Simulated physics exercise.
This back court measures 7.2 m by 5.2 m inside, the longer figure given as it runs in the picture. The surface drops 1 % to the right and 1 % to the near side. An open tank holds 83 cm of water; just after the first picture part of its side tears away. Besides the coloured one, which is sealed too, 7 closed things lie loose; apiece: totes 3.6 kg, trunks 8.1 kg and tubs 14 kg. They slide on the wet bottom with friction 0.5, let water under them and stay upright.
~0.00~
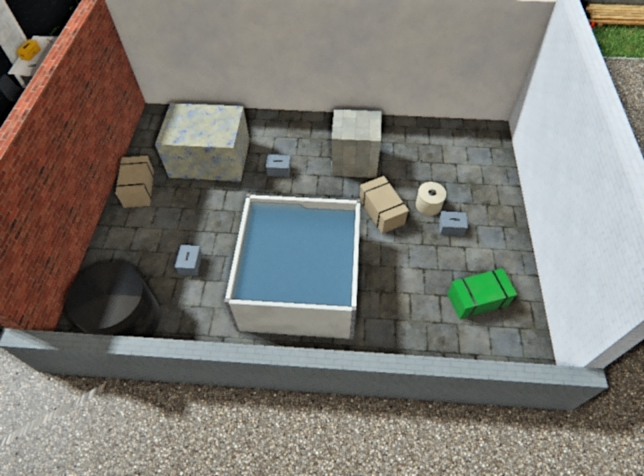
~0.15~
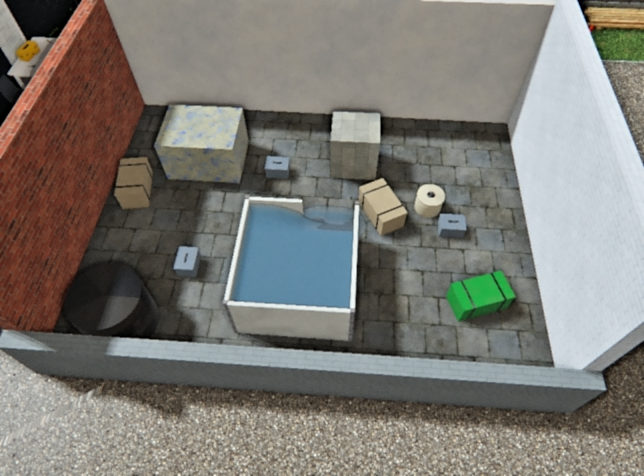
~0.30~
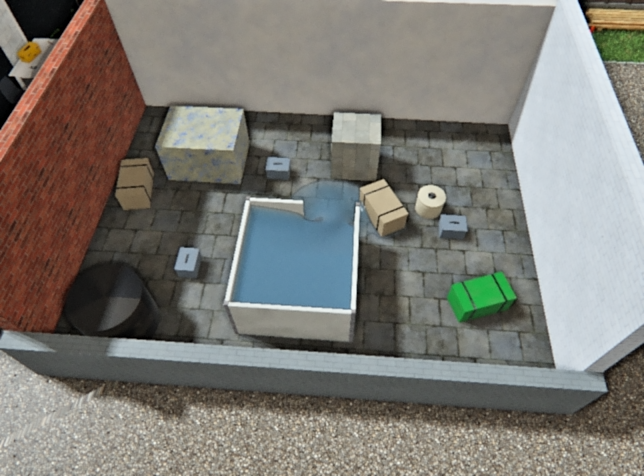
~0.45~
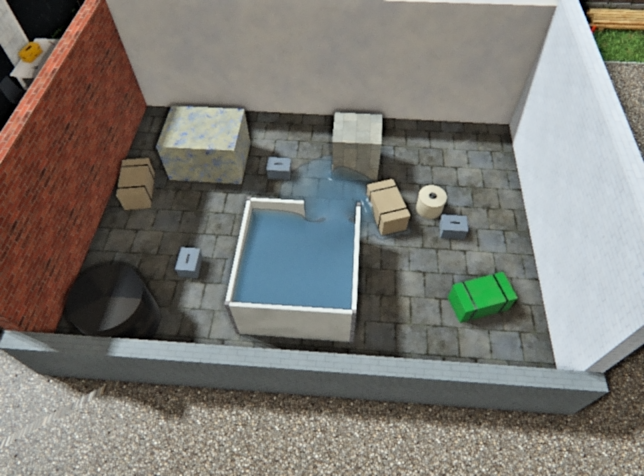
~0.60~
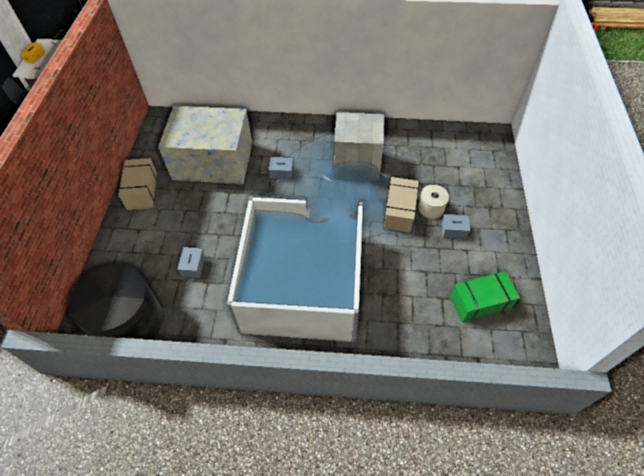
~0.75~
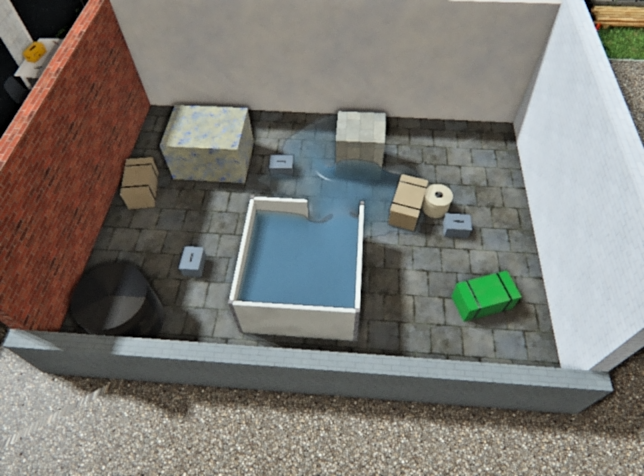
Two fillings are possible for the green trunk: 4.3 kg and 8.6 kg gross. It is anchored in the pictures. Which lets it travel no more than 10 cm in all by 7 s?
For it, neither weight holds it.
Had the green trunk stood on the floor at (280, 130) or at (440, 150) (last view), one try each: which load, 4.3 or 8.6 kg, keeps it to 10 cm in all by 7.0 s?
In turn: Neither holds; neither is enough.
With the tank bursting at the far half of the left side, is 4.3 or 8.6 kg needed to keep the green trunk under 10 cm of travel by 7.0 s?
Then the lower weight is enough.
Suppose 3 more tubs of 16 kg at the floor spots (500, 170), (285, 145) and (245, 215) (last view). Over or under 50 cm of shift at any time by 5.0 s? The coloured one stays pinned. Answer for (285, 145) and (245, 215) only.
In turn: More, short of it.
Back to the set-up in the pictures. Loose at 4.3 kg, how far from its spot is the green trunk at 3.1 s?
Roughly 0 cm.
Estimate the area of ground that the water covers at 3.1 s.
Roughly 21 m2.
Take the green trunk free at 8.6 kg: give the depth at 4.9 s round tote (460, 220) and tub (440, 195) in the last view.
About 4 and 7 cm.
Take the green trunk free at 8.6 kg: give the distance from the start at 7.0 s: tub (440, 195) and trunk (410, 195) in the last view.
In turn: 140 cm, 120 cm.
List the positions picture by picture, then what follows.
The first frame shows the green trunk at (484, 288) rests on the ground; 2.9 m2 under water; 0 of 8 have shifted.
The second frame shows the green trunk at (483, 290), on the bottom; 3.4 m2 under water; 0 of 8 have shifted.
The third frame shows the green trunk at (484, 291), on the bottom; 4.2 m2 under water; 0 of 8 have shifted.
The fourth frame shows the green trunk at (485, 291), on the bottom; water covers 5.1 m2; 1 of 8 have shifted.
The fifth frame shows the green trunk at (487, 291), on the bottom; water covers 5.9 m2; 1 of 8 have shifted.
The sixth frame shows the green trunk at (489, 290) rests on the ground; water covers 7.0 m2; 1 of 8 have shifted.
After 1.4 s the green trunk would be 0 cm from its start with 4.3 kg and 0 cm from its start with 8.6 kg; 0 cm of water round it then.
After 3.1 s the green trunk would be 2 cm from its start with 4.3 kg and 0 cm from its start with 8.6 kg; 1 cm of water round it then.
After 4.9 s the green trunk would be 70 cm from its start with 4.3 kg and 43 cm from its start with 8.6 kg; 3 cm of water round it then.
After 7.0 s the green trunk would be 166 cm from its start with 4.3 kg and 147 cm from its start with 8.6 kg; 6 cm of water round it then.
